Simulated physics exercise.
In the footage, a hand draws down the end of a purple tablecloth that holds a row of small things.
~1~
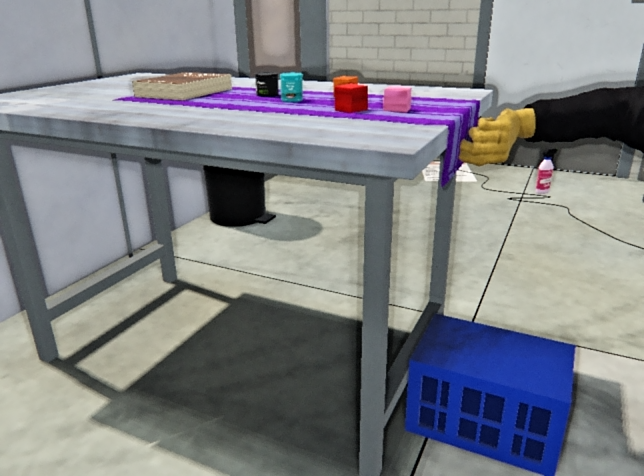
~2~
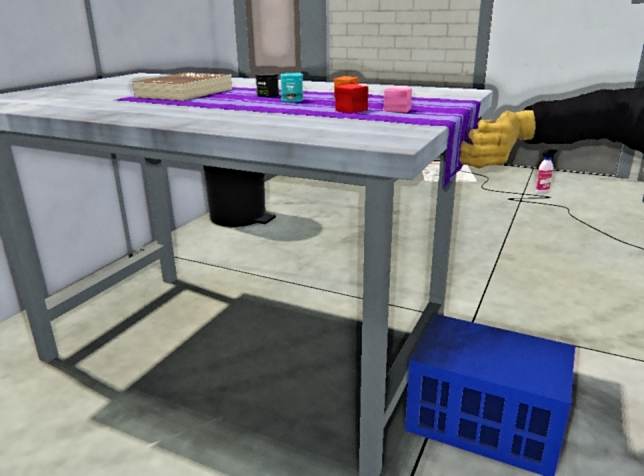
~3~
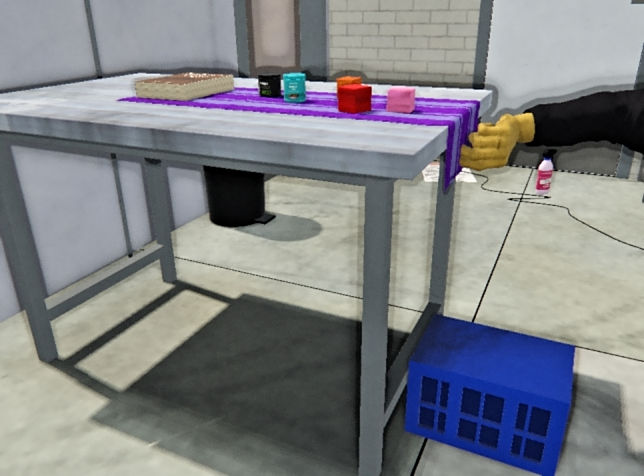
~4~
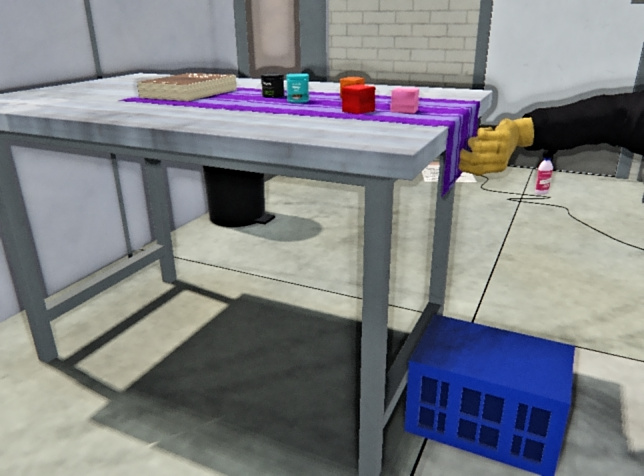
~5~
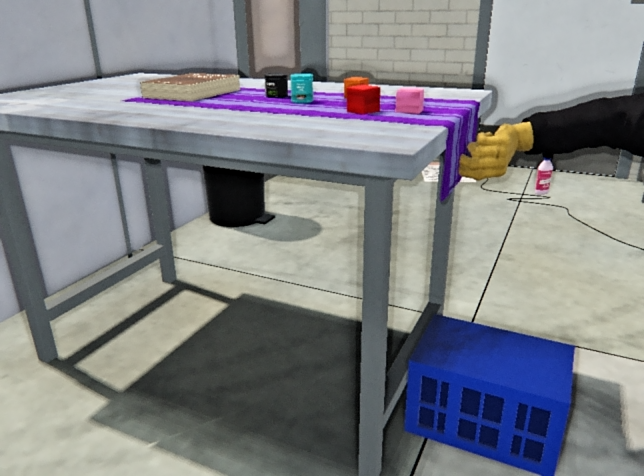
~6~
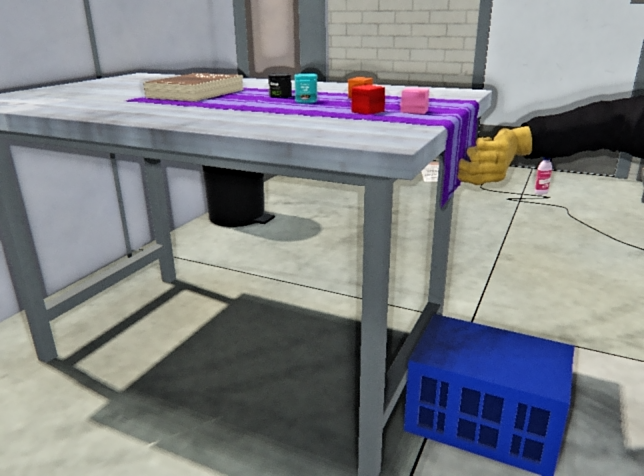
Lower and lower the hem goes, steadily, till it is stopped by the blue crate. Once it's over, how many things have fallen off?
By then four have.
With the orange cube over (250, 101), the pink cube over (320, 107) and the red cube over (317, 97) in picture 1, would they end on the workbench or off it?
You'd see the orange cube hang on, the pink cube go down and the red cube go down.
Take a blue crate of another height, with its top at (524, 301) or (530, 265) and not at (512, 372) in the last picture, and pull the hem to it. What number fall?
It comes to 2 for the first height and 1 for the second.
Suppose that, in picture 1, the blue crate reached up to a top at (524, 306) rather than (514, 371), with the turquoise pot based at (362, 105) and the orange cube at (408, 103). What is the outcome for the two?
Here's what happens: The turquoise pot leaves its perch, the orange cube leaves its perch.
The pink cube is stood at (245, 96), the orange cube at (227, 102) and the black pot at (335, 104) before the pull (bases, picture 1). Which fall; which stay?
Final state: The pink cube is still in place, the orange cube is still in place, the black pot is no longer up.
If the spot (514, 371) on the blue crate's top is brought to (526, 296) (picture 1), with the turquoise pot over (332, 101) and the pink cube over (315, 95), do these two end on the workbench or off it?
The turquoise pot stays aboard, and the pink cube stays aboard.
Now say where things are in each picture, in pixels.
Hem (442, 187); pink cube (398, 88); red cube (351, 86); orange cube (346, 78); turquoise pot (291, 74); black pot (267, 73); top of the crate (513, 371), in the first frame.
Hem (443, 189); pink cube (398, 89), in the second frame.
Hem (445, 193); red cube (355, 86), in the third frame.
Hem (441, 197); orange cube (352, 78); top of the crate (513, 372), in the fourth frame.
Hem (440, 202); turquoise pot (302, 75), in the fifth frame.
Hem (442, 208); pink cube (416, 90); red cube (368, 87); orange cube (361, 79); turquoise pot (306, 75); black pot (280, 74), in the sixth frame.
Early on, hem near (454, 276); pink cube and red cube gone.
Midway, hem on the crate; pink cube, red cube, orange cube and turquoise pot gone.
Finally, hem on the crate; pink cube, red cube, orange cube and turquoise pot gone. It carries off four.
